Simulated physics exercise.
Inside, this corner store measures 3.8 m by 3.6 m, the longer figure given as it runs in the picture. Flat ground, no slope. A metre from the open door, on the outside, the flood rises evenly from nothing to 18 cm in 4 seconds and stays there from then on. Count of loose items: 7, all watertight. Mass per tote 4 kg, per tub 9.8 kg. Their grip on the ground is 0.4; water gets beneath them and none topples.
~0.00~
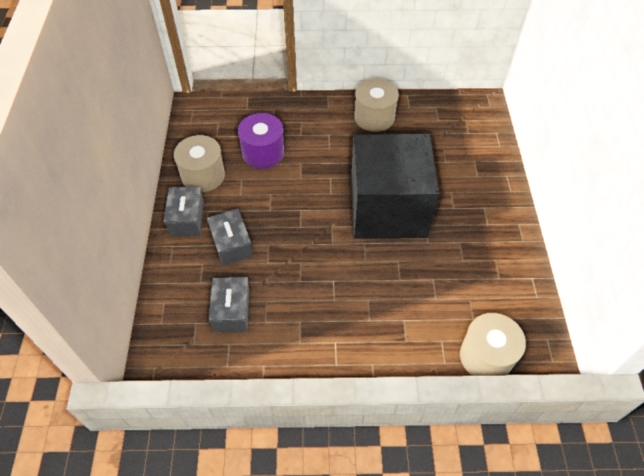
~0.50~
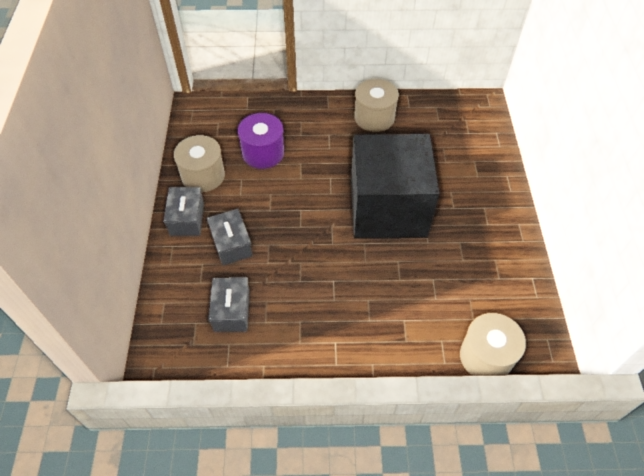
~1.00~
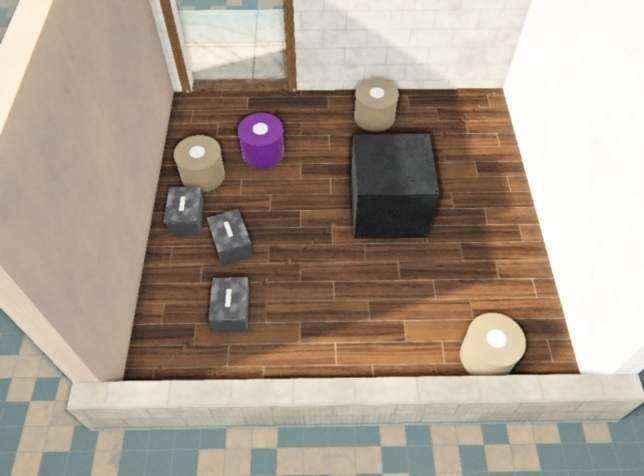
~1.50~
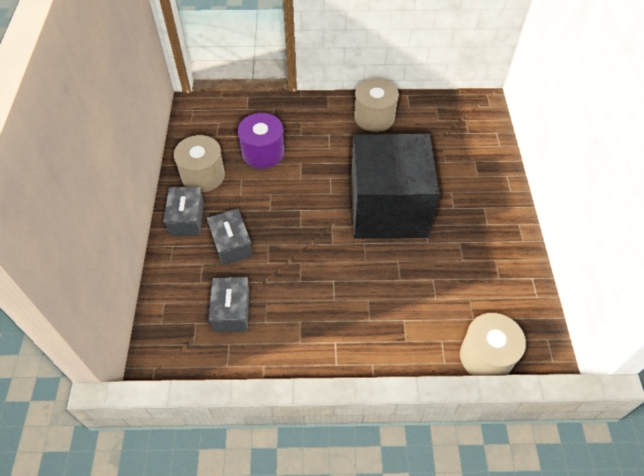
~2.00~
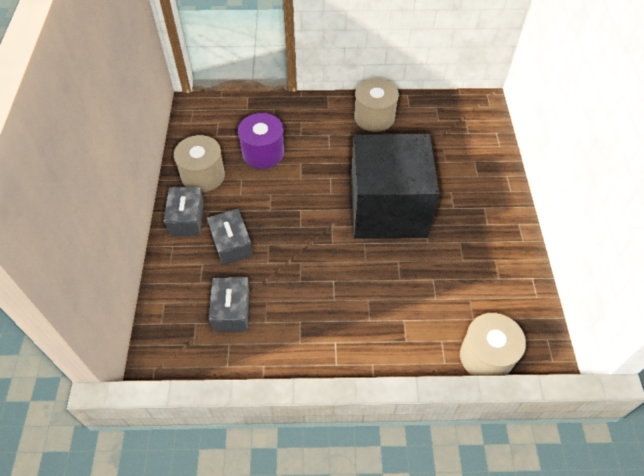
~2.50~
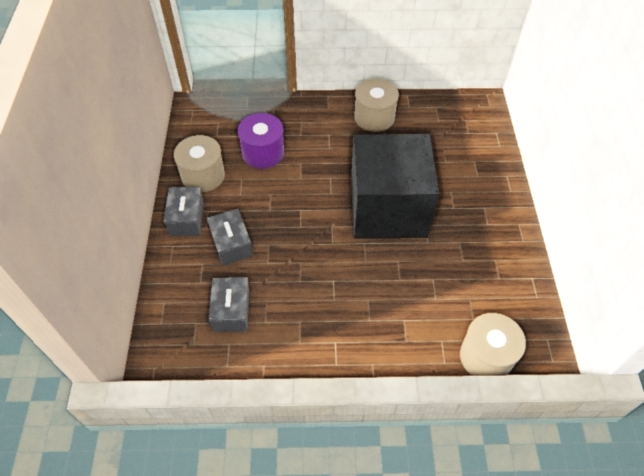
A large black block stands on the brown plank floor of a small pale-walled room with an open doorway, seen from a fixed, high viewpoint. Around it are three beige tubs and a purple one, with three dark grey boxes at left. The outside tiles switch from orange and black to teal and beige, their pattern varying, then shallow water spreads slightly inside the doorway while the objects stay still.
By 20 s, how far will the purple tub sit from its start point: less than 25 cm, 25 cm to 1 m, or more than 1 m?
More than 1 m.
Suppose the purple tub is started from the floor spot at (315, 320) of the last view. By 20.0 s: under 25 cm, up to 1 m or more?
Here it heads a good way off.
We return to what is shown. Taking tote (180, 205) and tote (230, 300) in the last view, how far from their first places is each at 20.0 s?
Respectively 200 and 200 cm.
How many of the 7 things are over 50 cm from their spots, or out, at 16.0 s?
Count: 7.
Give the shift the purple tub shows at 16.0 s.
Some 150 cm from the start.
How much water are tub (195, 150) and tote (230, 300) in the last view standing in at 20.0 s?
I'd estimate 15 cm for the first and 14 cm for the second.
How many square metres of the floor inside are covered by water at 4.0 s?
I'd estimate close to 2.5 m2.
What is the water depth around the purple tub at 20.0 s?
Around 14 cm.
After 4.0 s the purple tub is near (266, 142), 0.2 m from its start, aground; 0 afloat.
After 9.0 s the purple tub is near (501, 283), 2.7 m from its start, aground; 5 afloat.
After 16.0 s the purple tub is near (309, 256), 1.6 m from its start, afloat; 7 afloat.
After 20.0 s the purple tub is near (477, 129), 2.1 m from its start, afloat; 7 afloat.
